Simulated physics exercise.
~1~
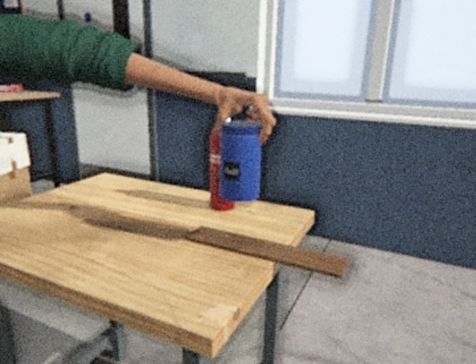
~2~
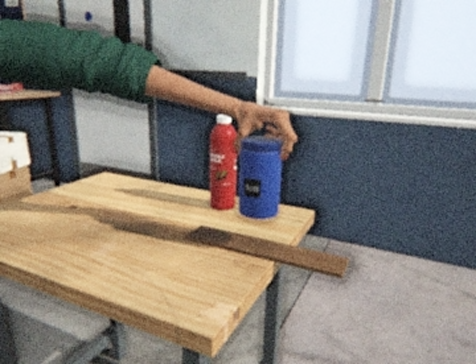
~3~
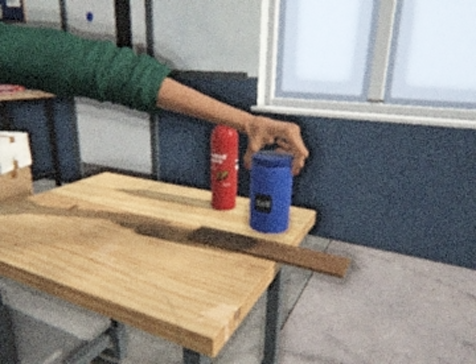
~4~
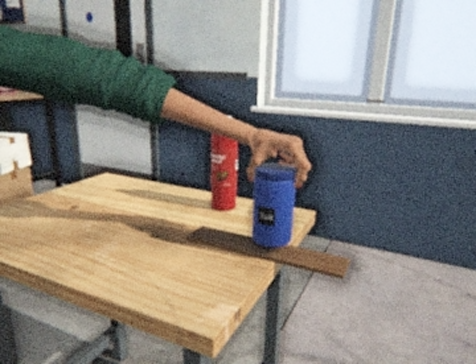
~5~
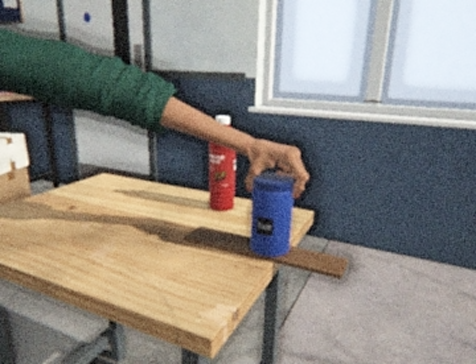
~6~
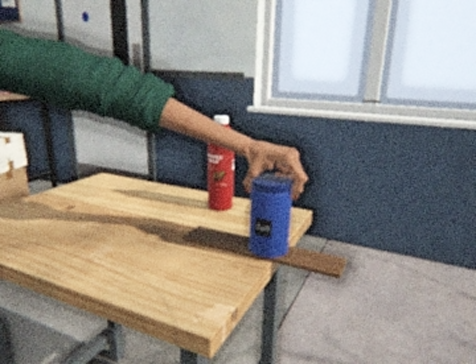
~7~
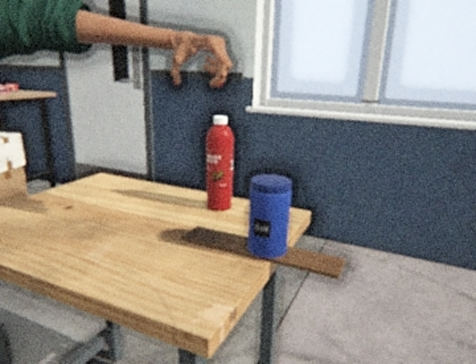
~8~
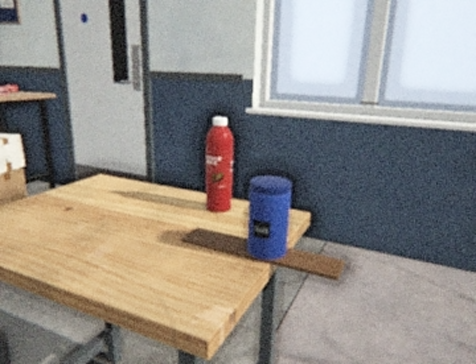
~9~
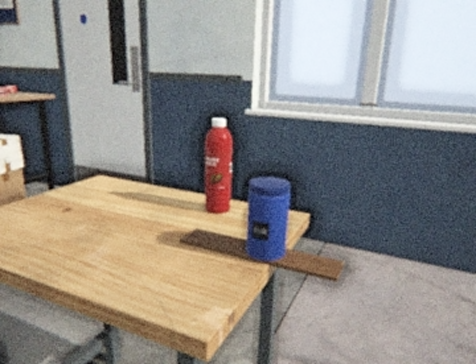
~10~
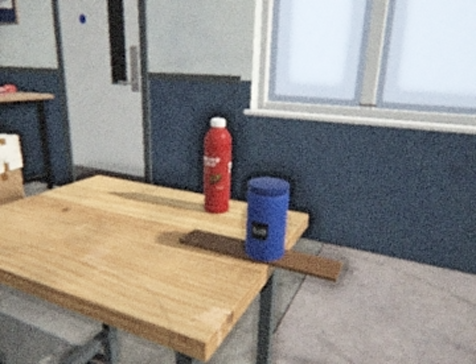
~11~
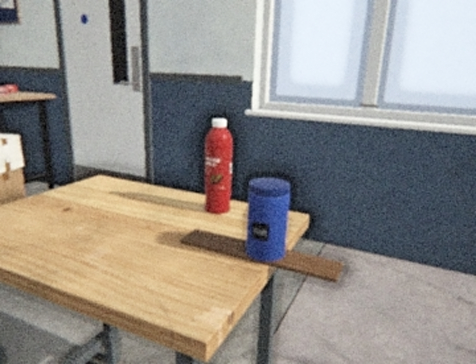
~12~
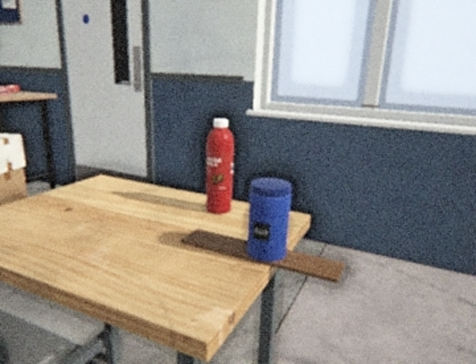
To begin with, a hand in a green sleeve holds a blue jar beside a red bottle at the far edge of a wooden table, where a brown plank juts out past the side. The hand carries the jar slightly right and down, in front of the bottle. It then lowers the jar upright near the table's edge, by the overhanging plank, and keeps its fingers on the lid briefly. The fingers let go, and the arm draws back out of view to the left. The jar stays standing, the plank keeps its balance, and the bottle remains in place.
